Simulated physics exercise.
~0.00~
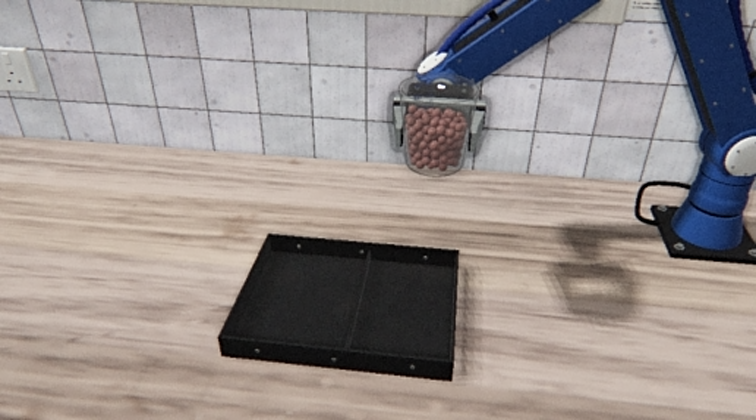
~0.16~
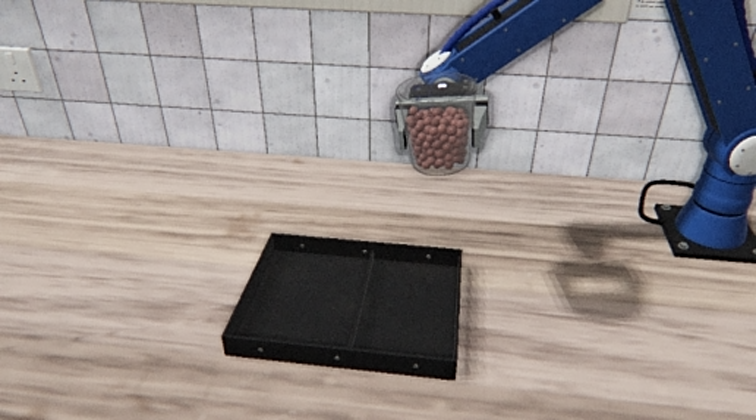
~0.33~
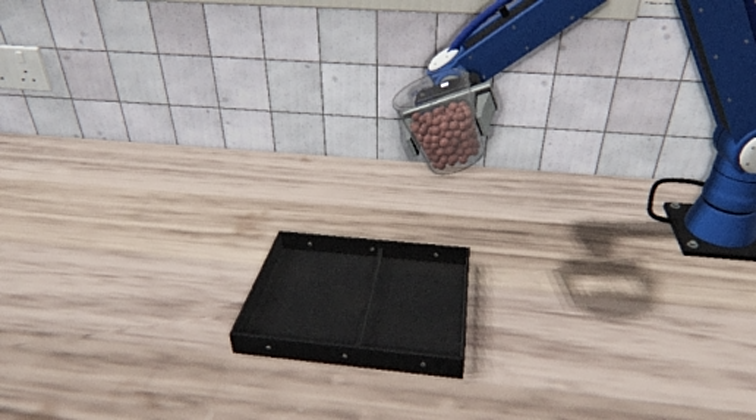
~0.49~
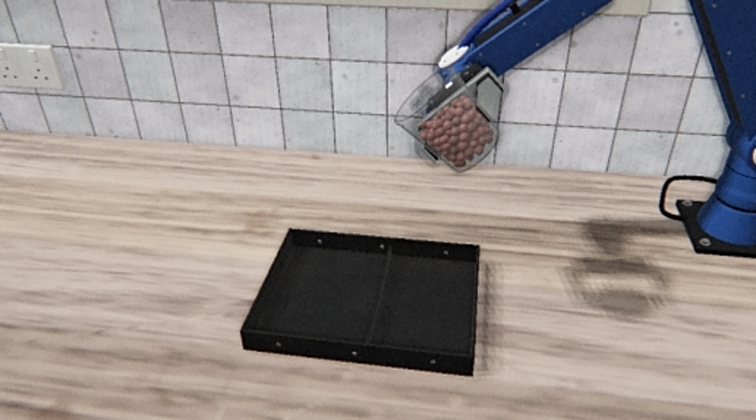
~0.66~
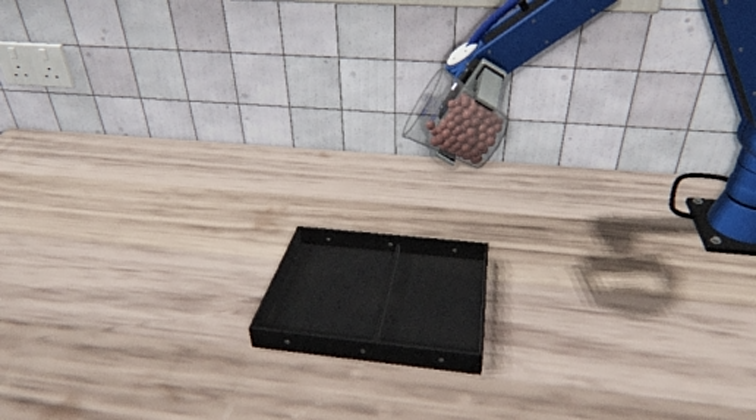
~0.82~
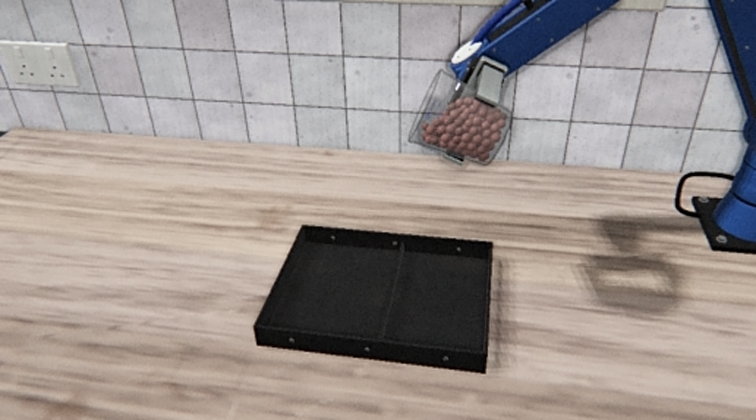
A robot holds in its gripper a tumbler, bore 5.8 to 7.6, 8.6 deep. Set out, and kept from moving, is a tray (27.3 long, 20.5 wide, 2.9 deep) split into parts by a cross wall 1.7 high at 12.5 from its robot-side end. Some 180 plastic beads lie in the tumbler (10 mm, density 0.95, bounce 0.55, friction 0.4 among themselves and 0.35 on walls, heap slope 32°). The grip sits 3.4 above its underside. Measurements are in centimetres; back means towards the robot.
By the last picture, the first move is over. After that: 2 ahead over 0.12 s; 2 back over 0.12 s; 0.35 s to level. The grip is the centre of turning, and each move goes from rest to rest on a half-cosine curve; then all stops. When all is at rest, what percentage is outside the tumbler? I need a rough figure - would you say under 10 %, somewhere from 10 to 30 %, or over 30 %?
I would say under 10 %.
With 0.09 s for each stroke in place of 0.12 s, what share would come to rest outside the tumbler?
That gives about 10 percent.
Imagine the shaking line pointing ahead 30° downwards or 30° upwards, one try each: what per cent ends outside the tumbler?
Estimates, in order: 0 % then 5 %.
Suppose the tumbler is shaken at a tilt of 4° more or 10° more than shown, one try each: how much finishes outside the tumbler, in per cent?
About 5 and 15 %.
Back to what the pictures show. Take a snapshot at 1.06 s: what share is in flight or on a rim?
Logged share: Close to 2 per cent.
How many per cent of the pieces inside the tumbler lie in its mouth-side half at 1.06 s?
About 40 percent.
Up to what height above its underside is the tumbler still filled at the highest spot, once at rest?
Height at rest: Approx. 7.0 cm.
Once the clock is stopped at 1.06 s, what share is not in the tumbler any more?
Roughly 0 per cent by then.
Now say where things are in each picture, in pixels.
Tumbler middle at (436, 128), level; upper third of the load around (437, 123), from x 410 to 465, top at y 110; 175 in the tumbler, in the first picture.
Tumbler middle at (439, 127), tilted 6° forward; upper third of the load around (439, 123), from x 410 to 465, top at y 110, in the second picture.
Tumbler middle at (444, 126), tilted 23° forward; upper third of the load around (450, 121), from x 415 to 475, top at y 105, in the third picture.
Tumbler middle at (451, 124), tilted 44° forward; upper third of the load around (460, 118), from x 425 to 490, top at y 100, in the fourth picture.
Tumbler middle at (458, 124), tilted 61° forward; upper third of the load around (467, 115), from x 430 to 500, top at y 100, in the fifth picture.
Tumbler middle at (462, 123), tilted 67° forward; upper third of the load around (476, 117), from x 425 to 505, top at y 100; 175 in the tumbler, in the sixth picture.
After 1.06 s, tilted 67° forward, highest piece 28 above the table; 172 in the tumbler, 3 in flight or on a rim.
After 1.29 s, tilted 17° forward, highest piece 30 above the table; 170 in the tumbler, 2 in the far-side part, 1 in the robot-side part, 2 in flight or on a rim.
After 1.61 s, level, highest piece 30 above the table; 170 in the tumbler, 4 in the far-side part, 1 in the robot-side part.
After 2.66 s, level, highest piece 30 above the table; 170 in the tumbler, 4 in the far-side part, 1 in the robot-side part.
At rest, 170 in the tumbler, 4 in the far-side part, 1 in the robot-side part. That is 3 % outside the tumbler.
